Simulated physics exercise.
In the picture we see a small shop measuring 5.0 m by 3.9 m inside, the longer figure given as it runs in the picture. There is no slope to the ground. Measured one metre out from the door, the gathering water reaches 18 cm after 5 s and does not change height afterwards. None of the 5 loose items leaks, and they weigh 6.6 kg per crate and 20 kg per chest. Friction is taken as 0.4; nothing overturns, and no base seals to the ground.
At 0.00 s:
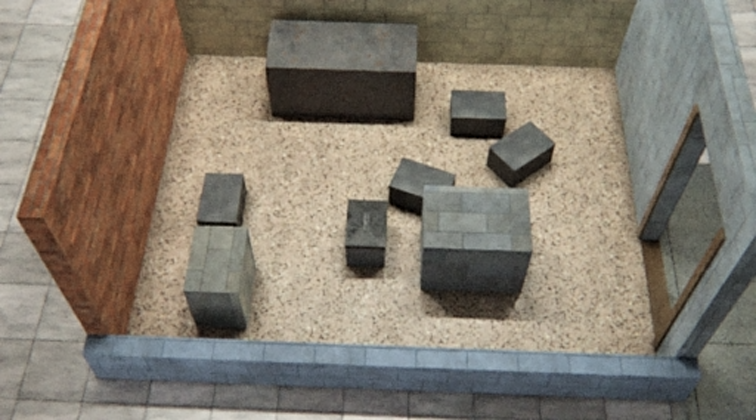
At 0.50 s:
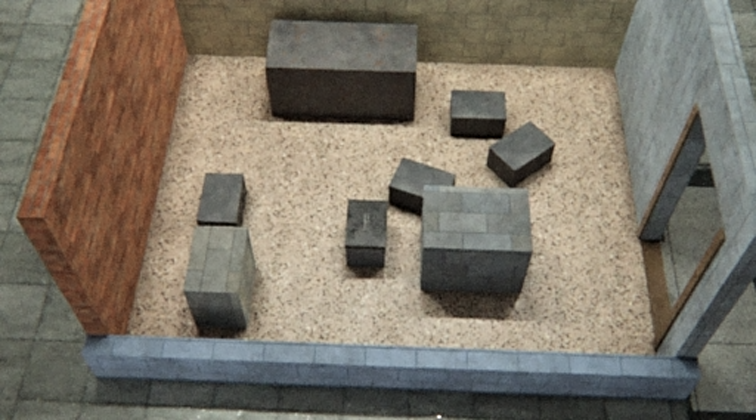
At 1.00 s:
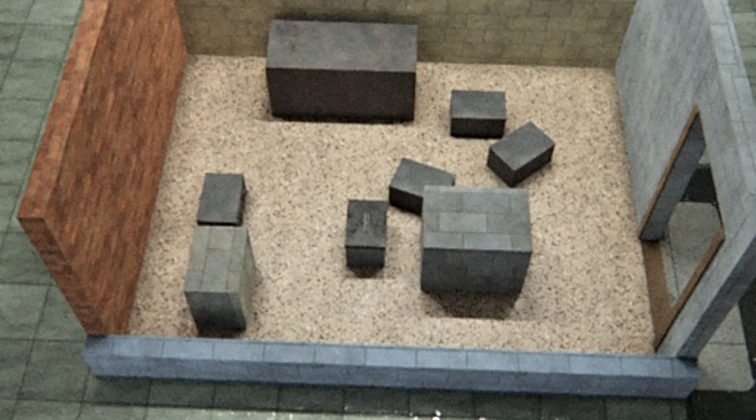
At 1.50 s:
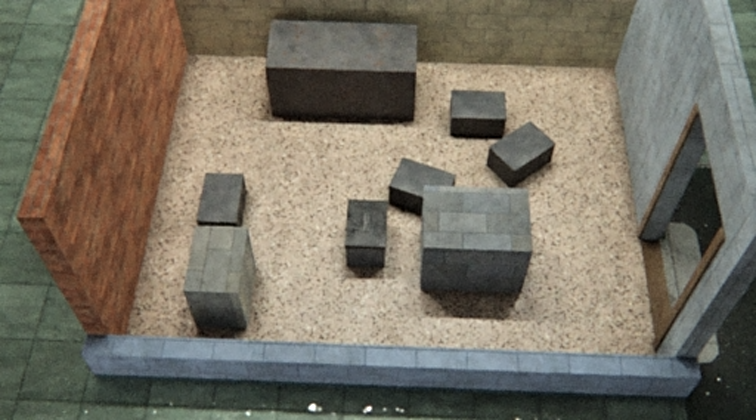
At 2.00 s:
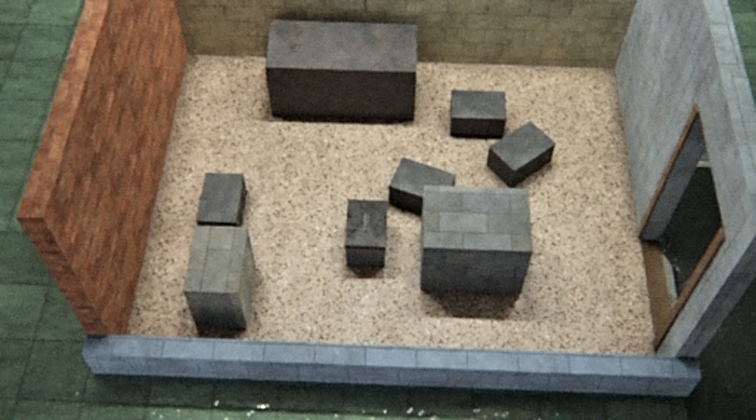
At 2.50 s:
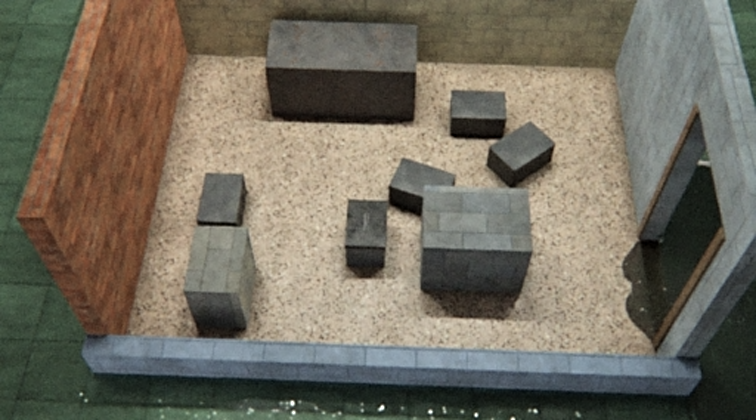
Dark water spreads over the paving around a walled room and edges through the right doorway.
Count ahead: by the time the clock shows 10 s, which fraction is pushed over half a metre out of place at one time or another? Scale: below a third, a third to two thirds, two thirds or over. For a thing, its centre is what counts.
One third through two thirds.
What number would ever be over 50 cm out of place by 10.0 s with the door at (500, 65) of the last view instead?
In that case the number is 3.
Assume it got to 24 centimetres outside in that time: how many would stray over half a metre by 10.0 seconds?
3.
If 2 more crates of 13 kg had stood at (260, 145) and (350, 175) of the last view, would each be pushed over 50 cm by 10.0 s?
So the first ends up within that distance while the second ends up within that distance.
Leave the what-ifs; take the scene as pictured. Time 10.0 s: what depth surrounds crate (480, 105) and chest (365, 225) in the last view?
8 and 3 cm.
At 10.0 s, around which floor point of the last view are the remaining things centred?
The average lands around (395, 160).
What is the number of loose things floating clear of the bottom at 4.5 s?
My tally comes to 0.
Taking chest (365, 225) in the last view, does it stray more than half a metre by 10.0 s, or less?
That one comes out within the limit.
After 3.5 s 0 of 5 are over 50 cm from their spots; 0 afloat.
After 4.5 s 0 of 5 are over 50 cm from their spots; 0 afloat.
After 7.0 s 0 of 5 are over 50 cm from their spots; 0 afloat.
After 10.0 s 2 of 5 are over 50 cm from their spots, and 2 have been at some point; 3 afloat.
